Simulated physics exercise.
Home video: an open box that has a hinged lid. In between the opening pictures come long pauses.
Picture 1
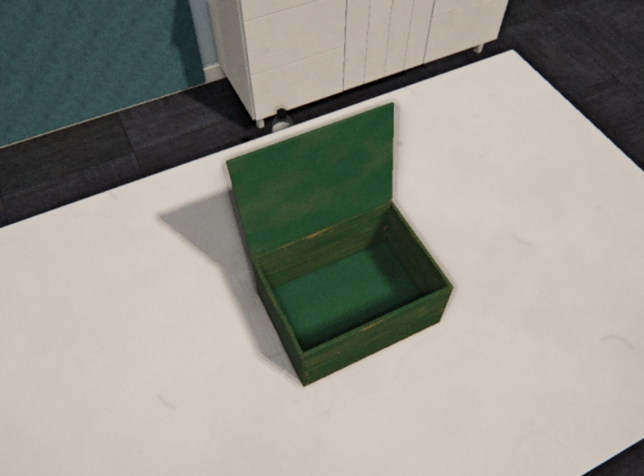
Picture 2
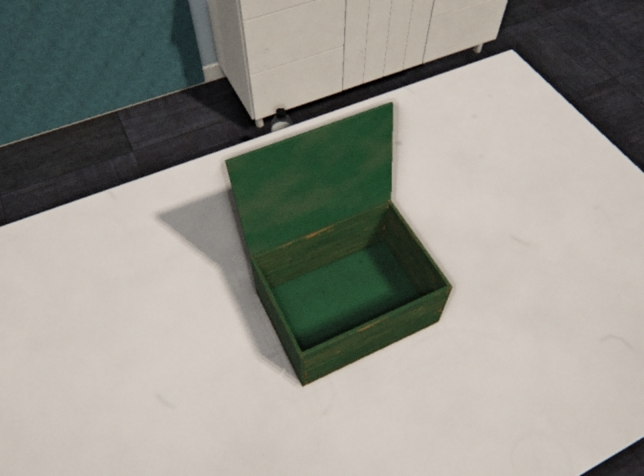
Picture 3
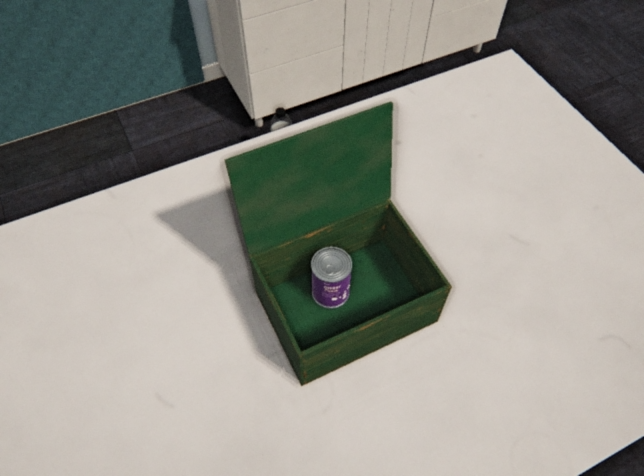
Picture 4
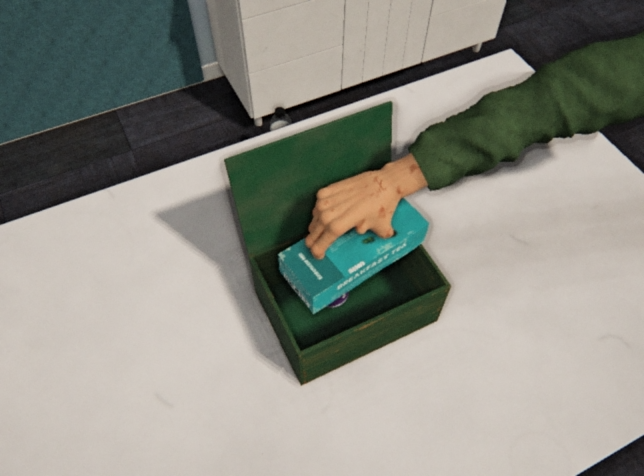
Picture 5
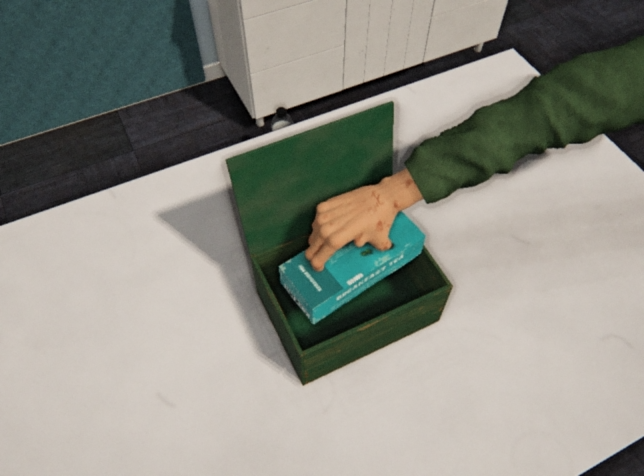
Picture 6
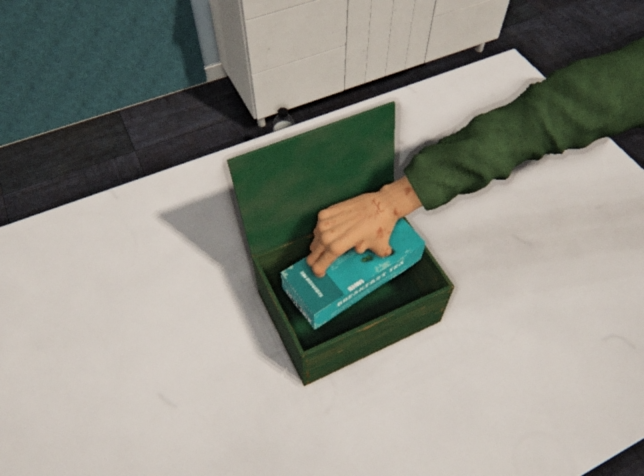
An open green wooden box with its hinged lid raised at the back sits on a white tabletop, seen from above, with a pale cabinet, teal wall and dark floor behind. The box is empty at first, then a purple tin with a silver top stands inside. A hand in a green sleeve, reaching from the right, lowers a turquoise carton slightly into the box over the tin, still gripping it.
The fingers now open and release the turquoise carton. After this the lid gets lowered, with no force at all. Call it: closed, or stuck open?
Closed.
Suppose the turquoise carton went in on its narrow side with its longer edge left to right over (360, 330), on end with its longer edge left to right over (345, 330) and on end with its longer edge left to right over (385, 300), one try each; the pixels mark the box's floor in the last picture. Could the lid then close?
On the first attempt the lid drops into place, on the second it can't come down, and on the third it can't come down.
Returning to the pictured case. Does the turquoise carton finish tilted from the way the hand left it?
Simply put, it gets tilted.
Then, 0.90 s past the last view, lid starting down; turquoise carton on its side near (359, 313).
Then, 1.60 s past the last view, lid 56° above the rim; turquoise carton on its side near (359, 313).
Then, 1.90 s past the last view, lid 19° above the rim; turquoise carton on its side near (359, 313).
Finally, lid shut; down or leaning hard in the box, turquoise carton; purple tin still in place. Final places as the last picture's camera would see them, turquoise carton near (359, 313).
